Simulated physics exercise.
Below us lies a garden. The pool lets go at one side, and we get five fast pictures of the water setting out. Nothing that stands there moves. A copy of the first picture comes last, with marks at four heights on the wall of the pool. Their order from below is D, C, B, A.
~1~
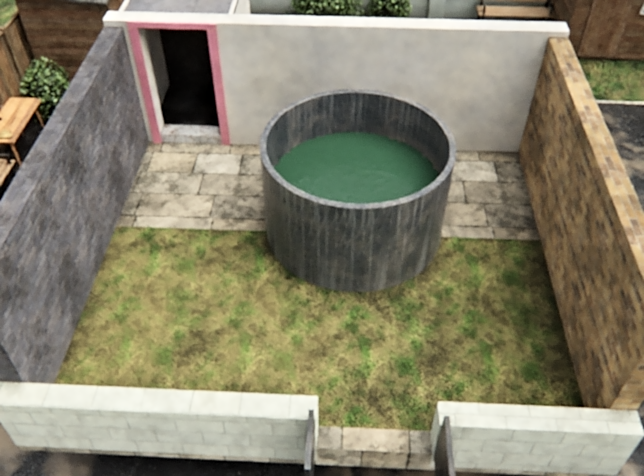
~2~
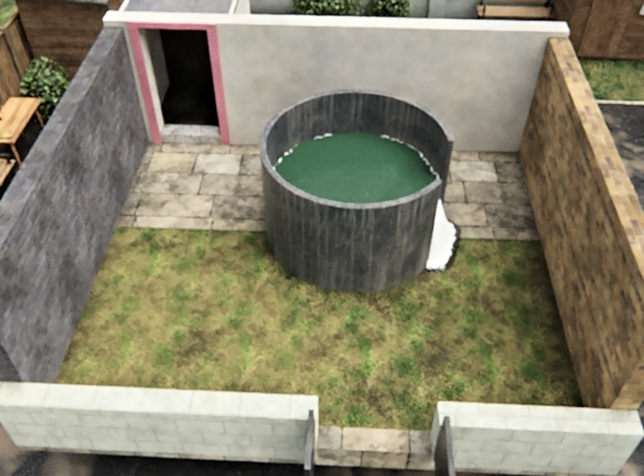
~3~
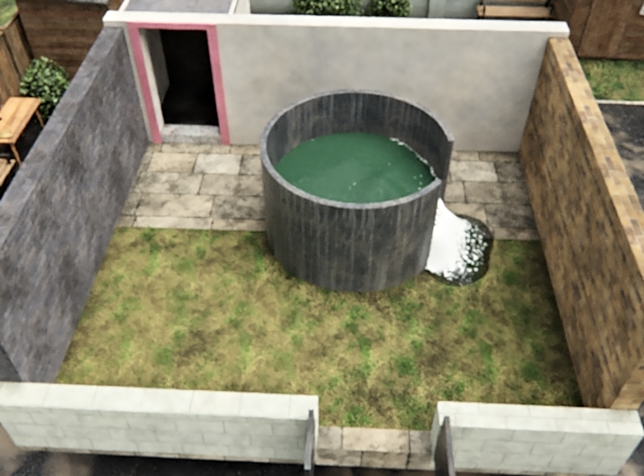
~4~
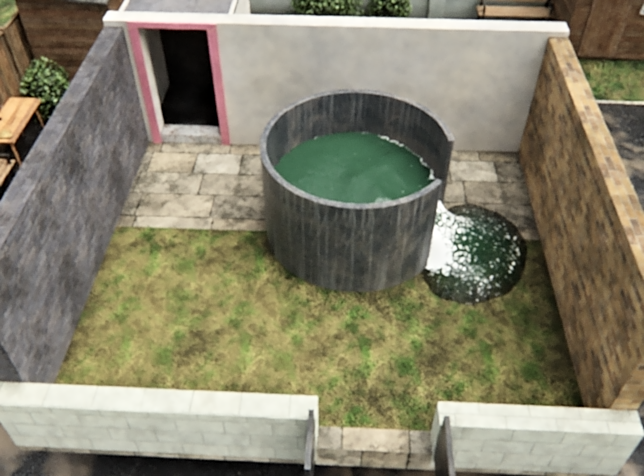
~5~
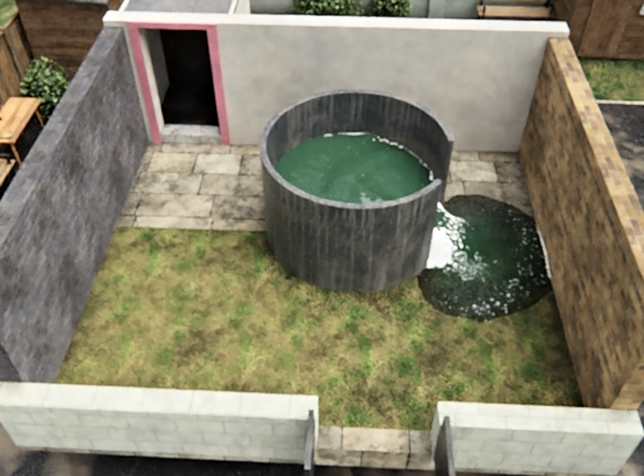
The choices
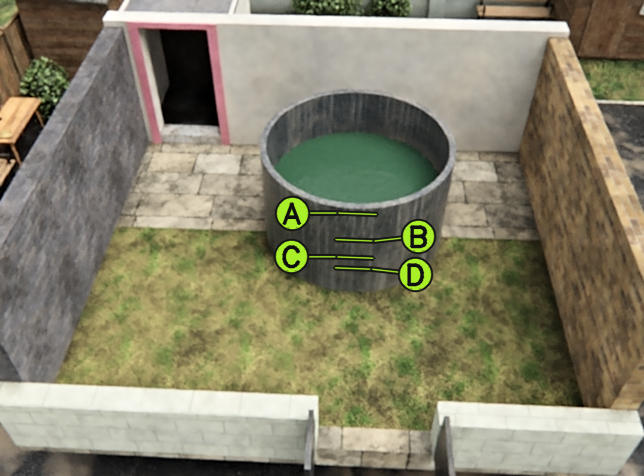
Water bursts from the right side of a round grey pool in a walled garden, pouring out in a white, foaming rush, then spreads over the paving and grass as a widening dark green puddle that reaches the brown right-hand wall.
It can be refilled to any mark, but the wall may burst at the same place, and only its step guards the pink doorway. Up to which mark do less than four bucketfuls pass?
Take B.
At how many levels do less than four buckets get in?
Three.
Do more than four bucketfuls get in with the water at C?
No.
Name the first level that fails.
A.
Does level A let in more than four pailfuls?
Yes, it does.
On the marked copy, A at (356, 213); B at (355, 240); C at (354, 257); D at (353, 268); from the bottom up D, C, B, A.
For level A, about 12 bucketfuls get in.
For level B, a splash gets over, under a bucket.
For level C, nothing gets over.
For level D, nothing gets over.
